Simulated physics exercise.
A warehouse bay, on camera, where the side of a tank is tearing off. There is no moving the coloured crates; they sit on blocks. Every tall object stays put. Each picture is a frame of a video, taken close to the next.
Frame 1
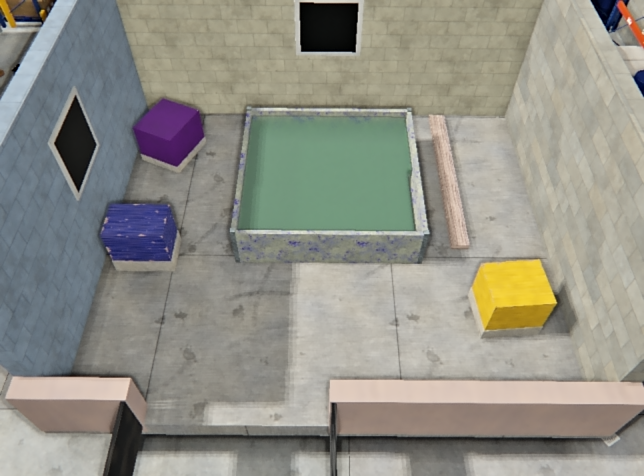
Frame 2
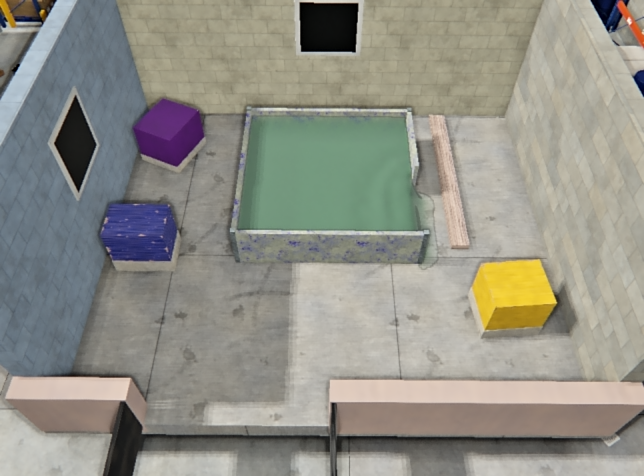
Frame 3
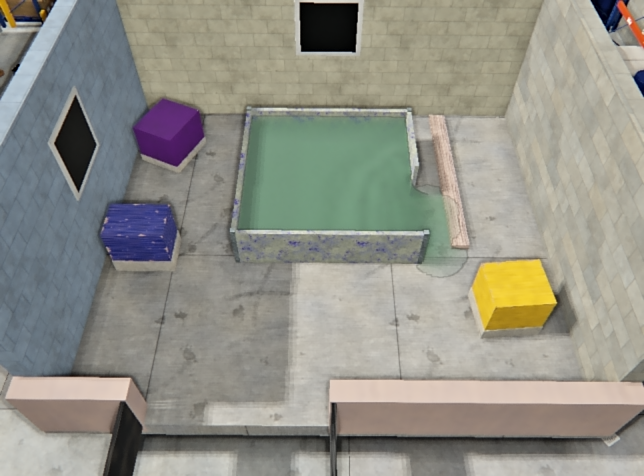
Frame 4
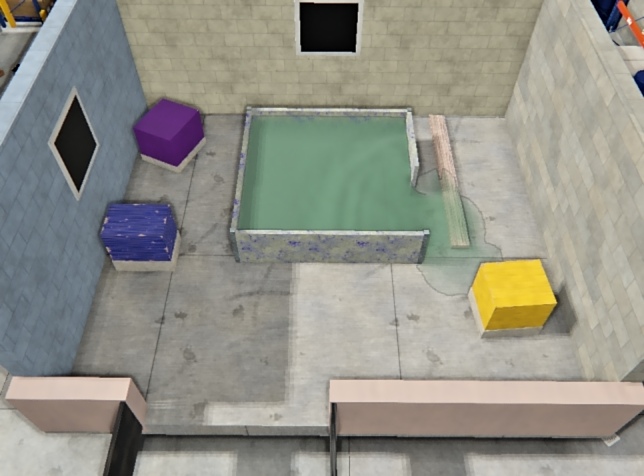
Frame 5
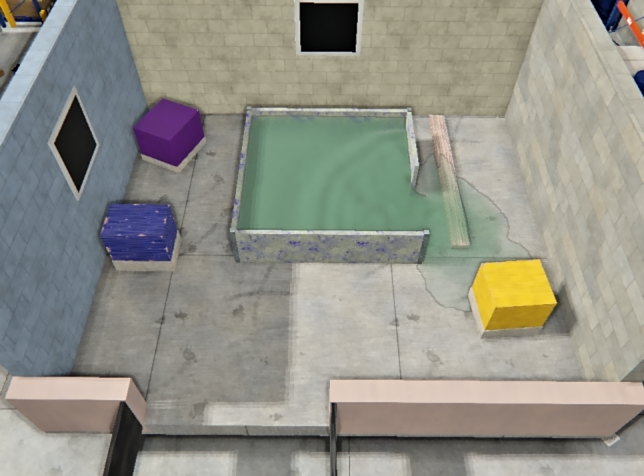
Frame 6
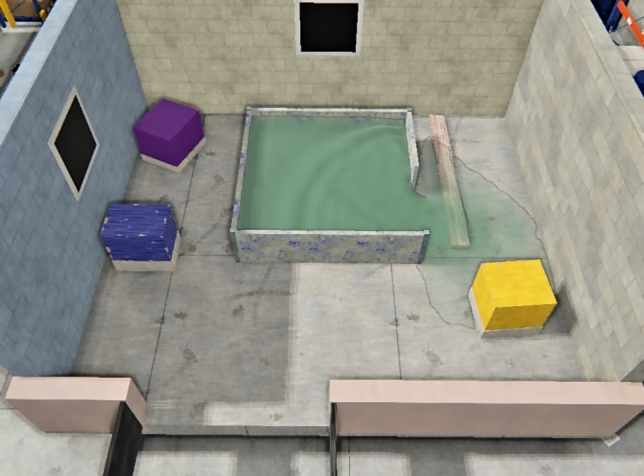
At first, green water sits still in an open tank in a warehouse bay, with coloured crates on blocks around it. Then part of the tank's right side tears open and water pours through the gap, crossing the plank and spreading in a thin sheet over the floor around the yellow crate.
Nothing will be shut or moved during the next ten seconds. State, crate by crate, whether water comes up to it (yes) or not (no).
The purple crate meets the water, the blue crate avoids the water, the yellow crate meets the water.
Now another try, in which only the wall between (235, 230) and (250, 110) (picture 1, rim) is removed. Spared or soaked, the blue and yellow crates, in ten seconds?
Result - blue crate gets flooded, yellow crate stays clear.
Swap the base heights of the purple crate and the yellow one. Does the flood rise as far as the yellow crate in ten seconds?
The yellow crate gets flooded.
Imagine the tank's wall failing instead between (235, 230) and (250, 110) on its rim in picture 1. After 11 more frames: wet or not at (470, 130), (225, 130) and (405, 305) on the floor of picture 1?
Order as asked: Untouched, swamped, untouched.
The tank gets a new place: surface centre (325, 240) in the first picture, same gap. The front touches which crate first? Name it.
The yellow one comes first.
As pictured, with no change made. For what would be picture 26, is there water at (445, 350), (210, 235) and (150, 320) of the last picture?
Going through them one by one, the first is waterlogged, the second spared and the third spared.
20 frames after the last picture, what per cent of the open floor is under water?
I'd say close to 50 per cent.
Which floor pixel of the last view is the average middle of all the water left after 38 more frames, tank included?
About (376, 217).
A moment on, water covers 25 % of the floor; the purple crate not reached, the blue crate not reached, the yellow crate water round its plinth.
Next, water covers 35 % of the floor; the purple crate not reached, the blue crate not reached, the yellow crate water round its plinth.
Then, water covers 50 % of the floor; the purple crate not reached, the blue crate not reached, the yellow crate water round its plinth.
Later, water covers 85 % of the floor; the purple crate water round its plinth, the blue crate water round its plinth, the yellow crate water round its plinth.
In the end, water covers 100 % of the floor; the purple crate was topped, the blue crate stayed above the water, the yellow crate was topped.
